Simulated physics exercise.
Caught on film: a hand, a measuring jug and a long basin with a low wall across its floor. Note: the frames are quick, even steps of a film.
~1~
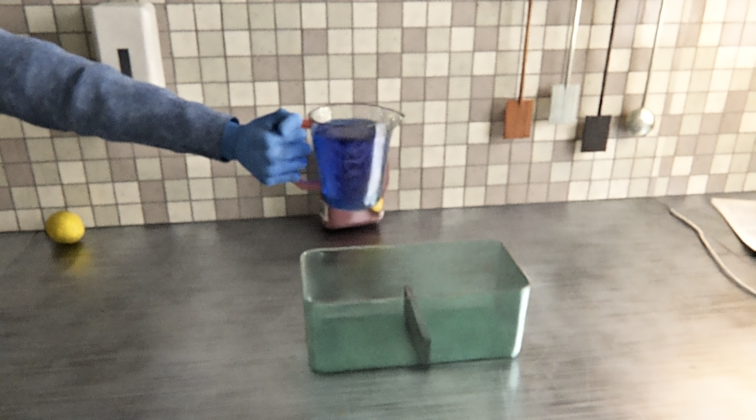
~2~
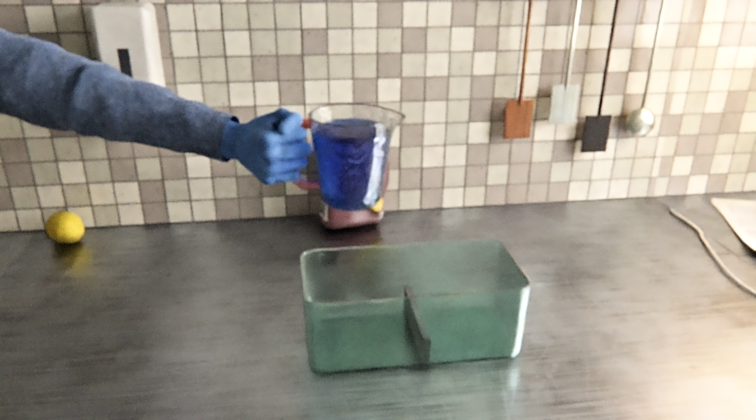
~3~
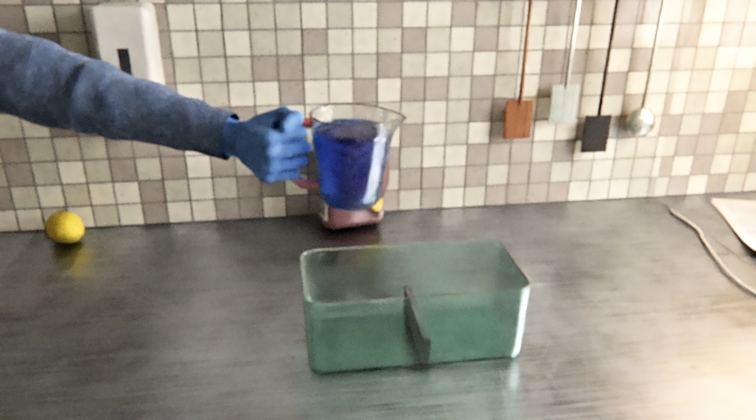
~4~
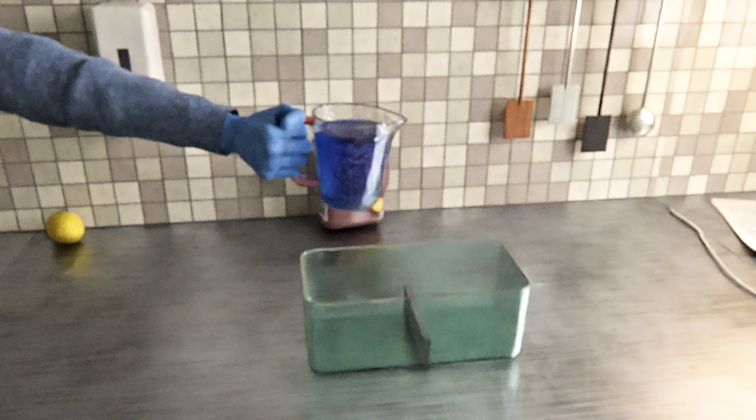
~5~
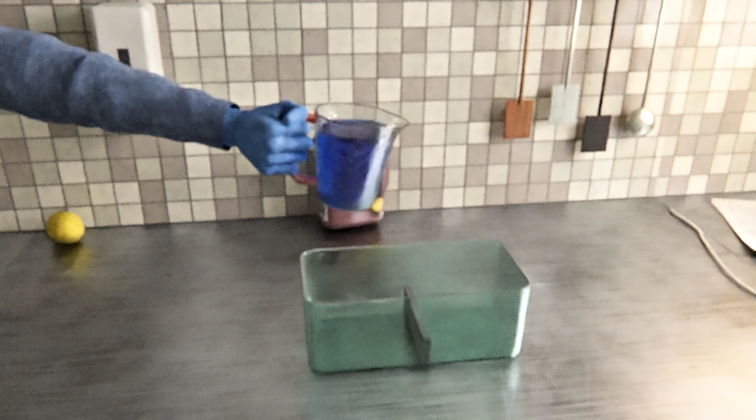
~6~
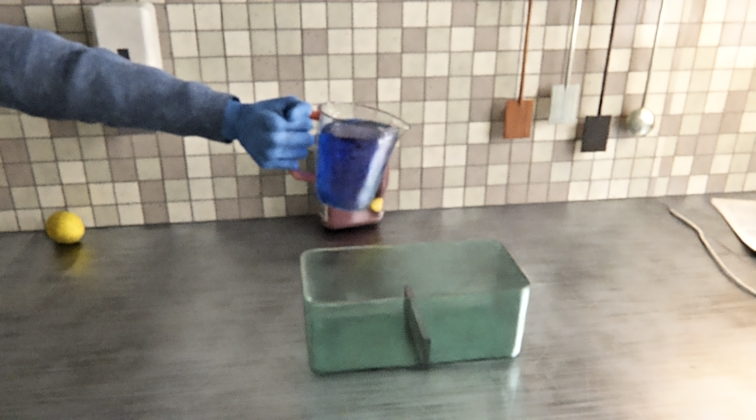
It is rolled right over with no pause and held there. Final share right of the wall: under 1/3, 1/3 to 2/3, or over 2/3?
Seems the share right of the wall goes past two thirds.
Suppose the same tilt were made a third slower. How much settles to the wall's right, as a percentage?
It comes to around 95 per cent.
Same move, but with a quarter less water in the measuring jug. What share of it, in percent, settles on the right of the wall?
That share would be some 90 parts in a hundred.
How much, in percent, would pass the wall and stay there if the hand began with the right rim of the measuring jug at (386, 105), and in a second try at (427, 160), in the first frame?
In order: Close to 85 and 95 percent.
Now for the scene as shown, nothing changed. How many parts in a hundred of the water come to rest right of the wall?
Some 95 parts in a hundred.
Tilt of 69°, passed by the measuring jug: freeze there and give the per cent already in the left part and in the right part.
Left side: 0 in a hundred; right side: 5 in a hundred.
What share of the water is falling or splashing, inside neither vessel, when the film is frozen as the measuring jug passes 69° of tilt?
It's close to 20 percent.
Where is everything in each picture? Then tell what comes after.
In the first picture, it leans 0°; its right rim is at (405, 114); the water meets the walls at (313, 128) and (391, 126); the long basin's rim runs from (303, 277) to (515, 263); the wall's top is at (417, 311).
In the second picture, it leans 0°; its right rim is at (405, 115); the water meets the walls at (313, 128) and (391, 125).
In the third picture, it leans 2°; its right rim is at (406, 116); the water meets the walls at (314, 127) and (391, 127).
In the fourth picture, it leans 4°; its right rim is at (408, 118); the water meets the walls at (315, 128) and (392, 127).
In the fifth picture, it leans 8°; its right rim is at (410, 121); the water meets the walls at (318, 127) and (394, 128).
In the sixth picture, it leans 12°; its right rim is at (412, 125); the water meets the walls at (319, 129) and (399, 128).
A moment on, the tilt is 69° and 73 per cent is still to pour, 0 is left of the wall and 5 right of it.
Next, the tilt is 103° and 17 per cent is still to pour, 2 is left of the wall and 58 right of it.
Then the tilt is 107° and 0 per cent is still to pour, 4 is left of the wall and 93 right of it.
Later the tilt is 107° and 0 per cent is still to pour, 5 is left of the wall and 93 right of it.
Finally, 5 per cent lies left of the wall, 93 right of it and 2 outside.
